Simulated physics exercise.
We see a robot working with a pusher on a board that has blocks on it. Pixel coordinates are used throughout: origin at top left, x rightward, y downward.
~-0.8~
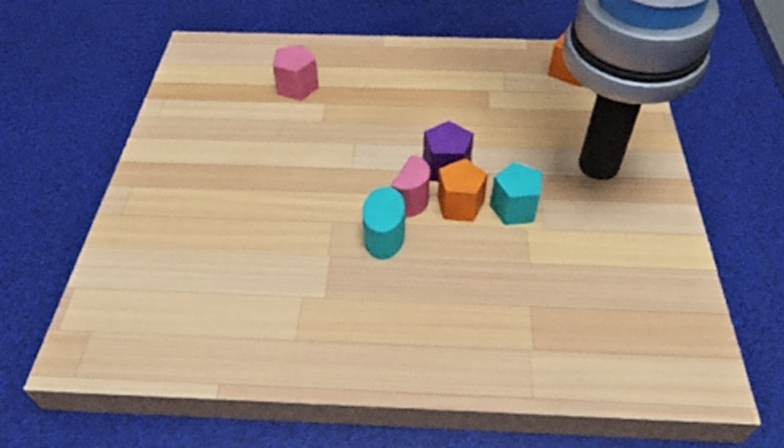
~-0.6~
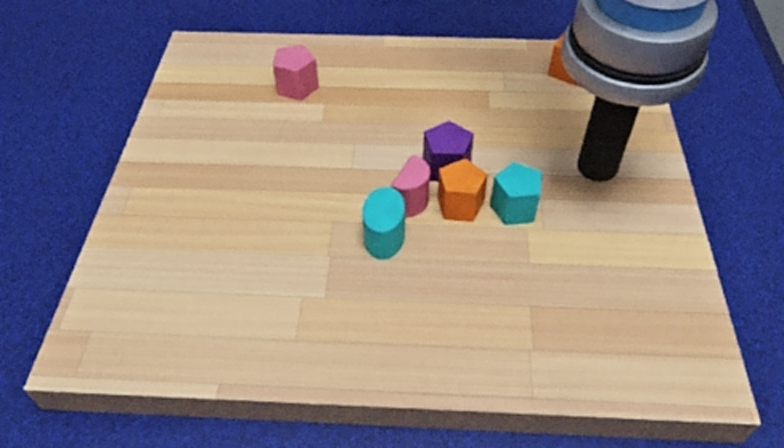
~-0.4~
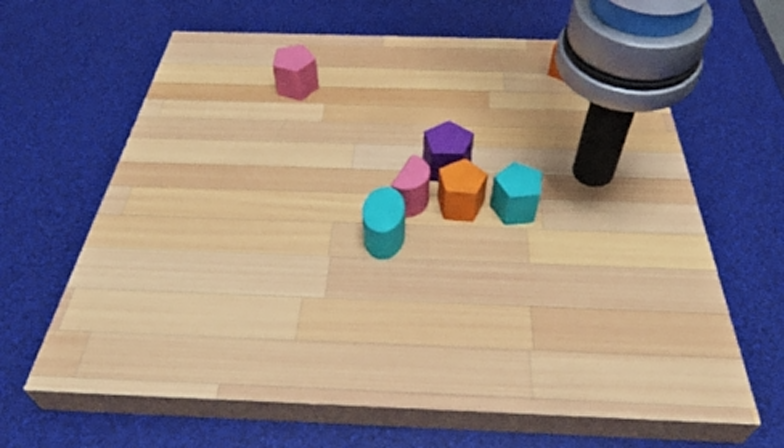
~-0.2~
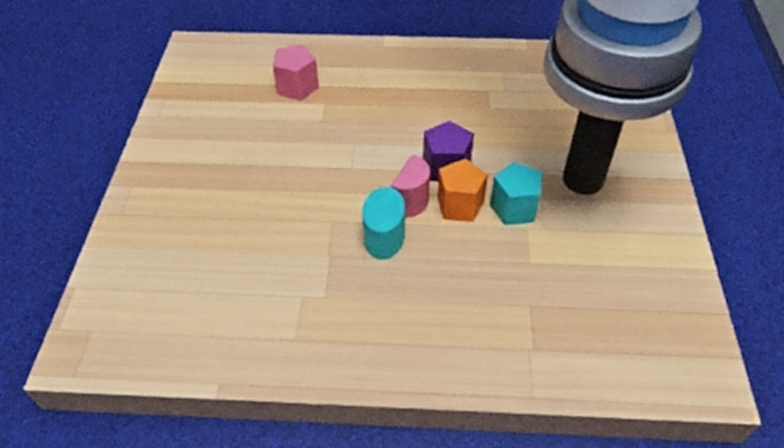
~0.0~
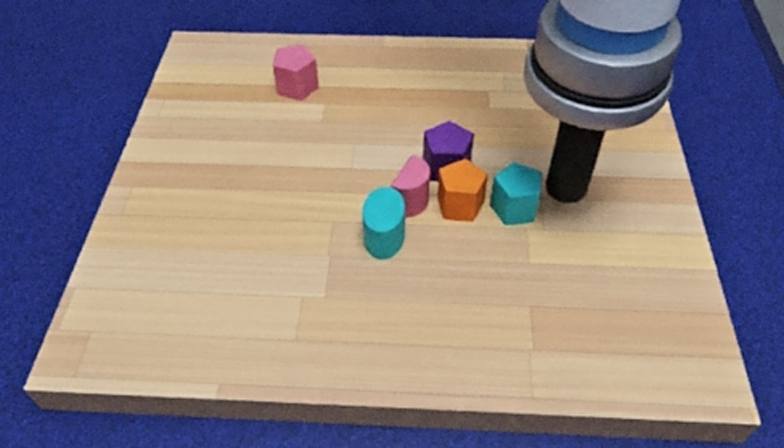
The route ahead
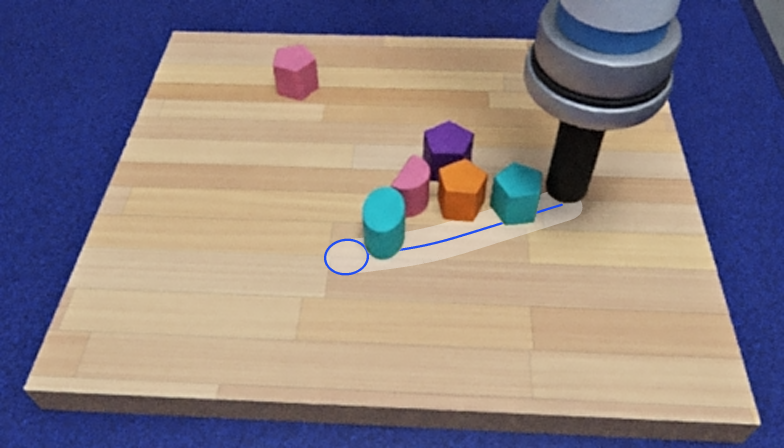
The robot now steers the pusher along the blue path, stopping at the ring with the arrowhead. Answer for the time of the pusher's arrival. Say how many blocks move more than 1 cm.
Three or more blocks.
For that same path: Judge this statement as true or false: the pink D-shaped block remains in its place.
My answer: False.
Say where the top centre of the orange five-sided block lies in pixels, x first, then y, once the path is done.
The point I'd pick in the picture is (411, 168).
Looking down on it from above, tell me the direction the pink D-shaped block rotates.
It makes a counterclockwise turn.
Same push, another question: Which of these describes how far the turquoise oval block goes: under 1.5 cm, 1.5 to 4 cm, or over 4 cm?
The largest band: Over 4 cm.
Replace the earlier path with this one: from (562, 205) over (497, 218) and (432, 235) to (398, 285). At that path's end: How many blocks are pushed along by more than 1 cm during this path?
Shifted over 1 cm: Three or more.
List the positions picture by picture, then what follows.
Tip of the pusher at (598, 167), middles of tops, turquoise oval block at (383, 208), pink D-shaped block at (413, 173), orange five-sided block at (463, 176), turquoise five-sided block at (520, 179), in the first picture.
Pusher at (597, 169), nothing pushed, in the second picture.
Pusher at (592, 174), nothing pushed, in the third picture.
Pusher at (583, 181), nothing pushed, in the fourth picture.
Pusher at (566, 189), turquoise oval block at (383, 208), pink D-shaped block at (413, 173), orange five-sided block at (463, 176), turquoise five-sided block at (520, 179), in the fifth picture.
The line goes from (562, 205) over (495, 226) and (423, 246) to (347, 257).
The first path, step by step. One third of the way, pusher at (496, 211); pink D-shaped block at (389, 167), turned 20° anticlockwise; orange five-sided block at (426, 171), turned 25° clockwise; turquoise five-sided block at (453, 196).
Two thirds of the way, pusher at (423, 231); turquoise oval block at (333, 209); pink D-shaped block at (372, 158), turned 25° anticlockwise; orange five-sided block at (411, 168), turned 50° clockwise; turquoise five-sided block at (378, 206), turned 35° clockwise.
At the end, pusher at (345, 242); turquoise oval block at (261, 200), turned 20° clockwise; pink D-shaped block at (372, 158), turned 25° anticlockwise; orange five-sided block at (411, 168), turned 50° clockwise; turquoise five-sided block at (302, 210), turned 55° clockwise.
